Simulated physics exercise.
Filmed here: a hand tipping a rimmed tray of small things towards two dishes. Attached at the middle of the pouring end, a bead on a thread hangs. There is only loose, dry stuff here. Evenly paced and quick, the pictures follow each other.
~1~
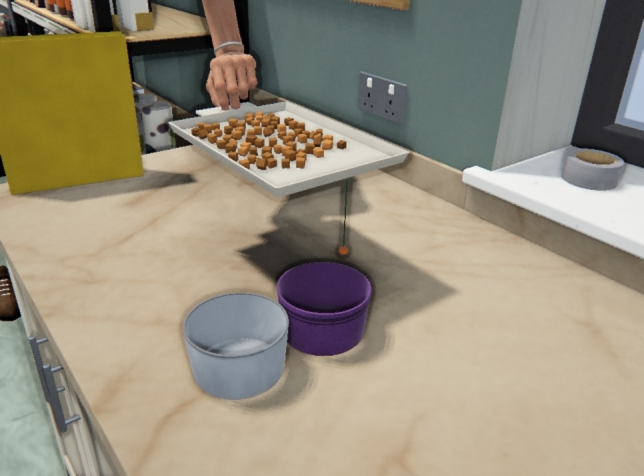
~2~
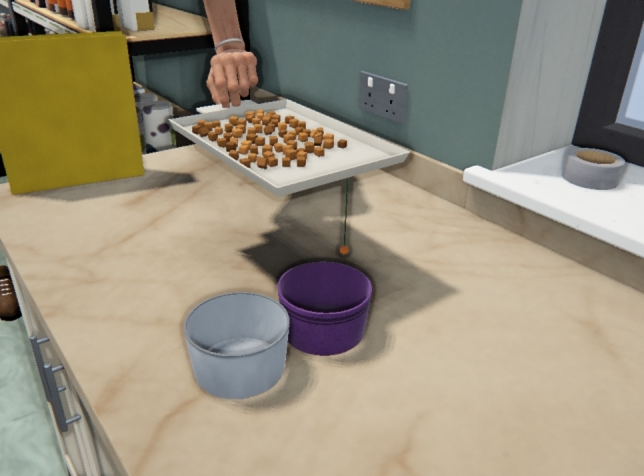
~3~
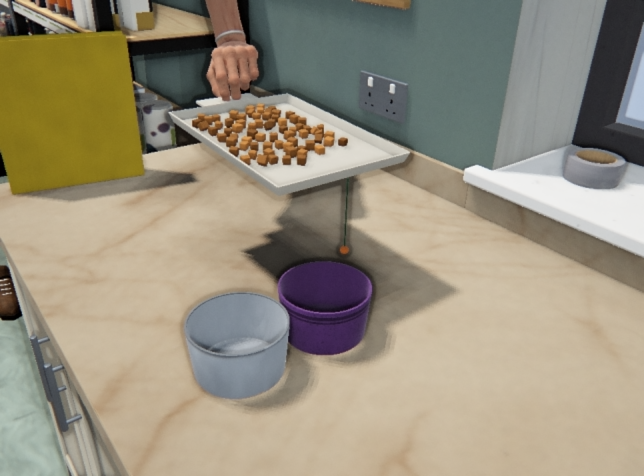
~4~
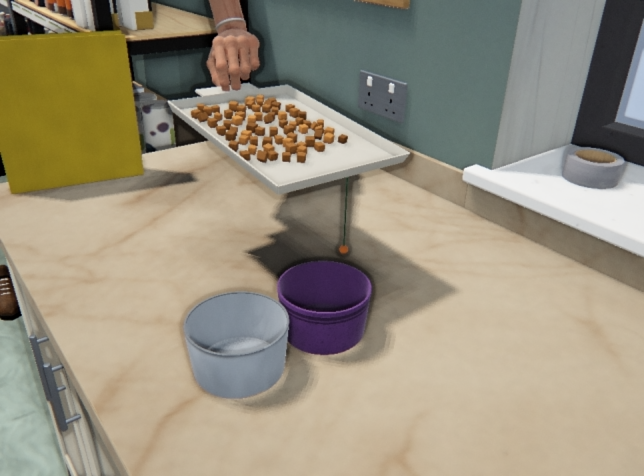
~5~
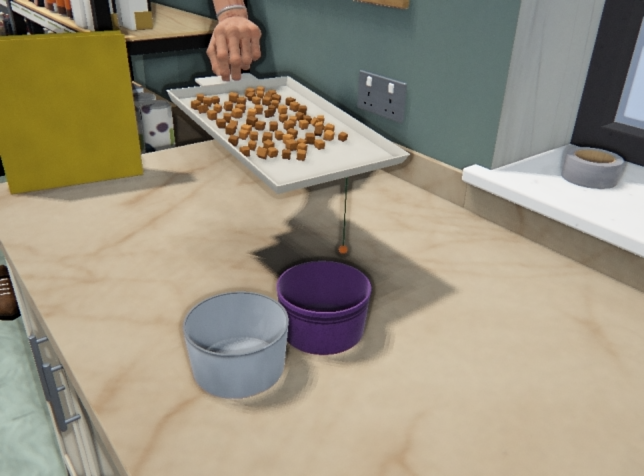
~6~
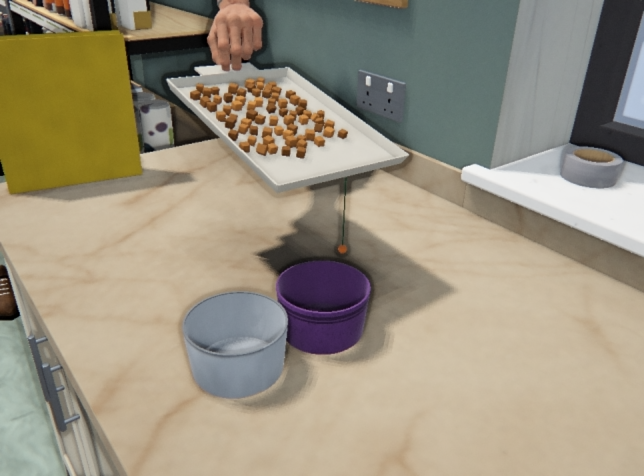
In this clip, a hand gripping the far end of a tray of small brown cubes gradually raises it, tilting the tray slightly toward the near end, while a gray dish and a purple dish sit still on the counter.
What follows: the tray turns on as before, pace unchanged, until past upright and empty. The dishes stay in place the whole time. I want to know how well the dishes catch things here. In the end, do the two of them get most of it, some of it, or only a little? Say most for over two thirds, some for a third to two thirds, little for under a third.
They get only a little.
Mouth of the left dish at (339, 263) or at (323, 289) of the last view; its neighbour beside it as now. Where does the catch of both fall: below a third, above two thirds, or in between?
On the first try the answer is in the middle band, and on the second it is above two thirds.
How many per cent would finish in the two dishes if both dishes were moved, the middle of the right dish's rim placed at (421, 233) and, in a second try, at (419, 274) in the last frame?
In order: 60 percent and 60 percent.
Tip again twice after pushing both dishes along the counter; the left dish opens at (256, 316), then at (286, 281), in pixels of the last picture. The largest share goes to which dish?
Going by the two tries in order: The right-placed dish, then the right-placed dish.
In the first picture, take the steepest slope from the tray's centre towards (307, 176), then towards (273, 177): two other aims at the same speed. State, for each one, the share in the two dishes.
Roughly 80 percent, then 40 percent.
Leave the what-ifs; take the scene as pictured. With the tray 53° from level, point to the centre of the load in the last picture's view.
I'd put the middle of the pieces at roughly (358, 153).
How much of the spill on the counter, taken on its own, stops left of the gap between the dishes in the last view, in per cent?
Near 0 %.
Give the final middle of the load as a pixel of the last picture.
Near (401, 314).
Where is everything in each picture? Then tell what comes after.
The first picture shows corners of the pouring end at (278, 185) and (404, 152), level; middle of the load at (273, 142), brown sugar cubes; left dish at (264, 369); right dish at (353, 328); bead on its thread at (343, 251).
The second picture shows corners of the pouring end at (279, 185) and (404, 151), level; middle of the load at (273, 141).
The third picture shows corners of the pouring end at (279, 184) and (405, 152), tipped barely, lowest at the right corner; middle of the load at (274, 137).
The fourth picture shows corners of the pouring end at (279, 183) and (405, 152), tipped a little, lowest at the right corner; middle of the load at (273, 132).
The fifth picture shows corners of the pouring end at (279, 183) and (404, 153), tipped a little, lowest at the right corner; middle of the load at (274, 126).
The sixth picture shows corners of the pouring end at (279, 182) and (404, 153), tipped a little, lowest at the right corner; middle of the load at (273, 121); left dish at (264, 368); right dish at (352, 326).
Soon after the last picture, tray tipped steeply; nearly all on the tray; a stray few outside both; a small part in the air.
A little later, tray tipped right over; most on the tray; a small part in the right dish; a small part outside both.
Later still, tray tipped past a quarter turn; about a quarter in the right dish; most outside both.
At rest, tray tipped past a quarter turn; none in the left dish; about a quarter in the right dish; most outside both.
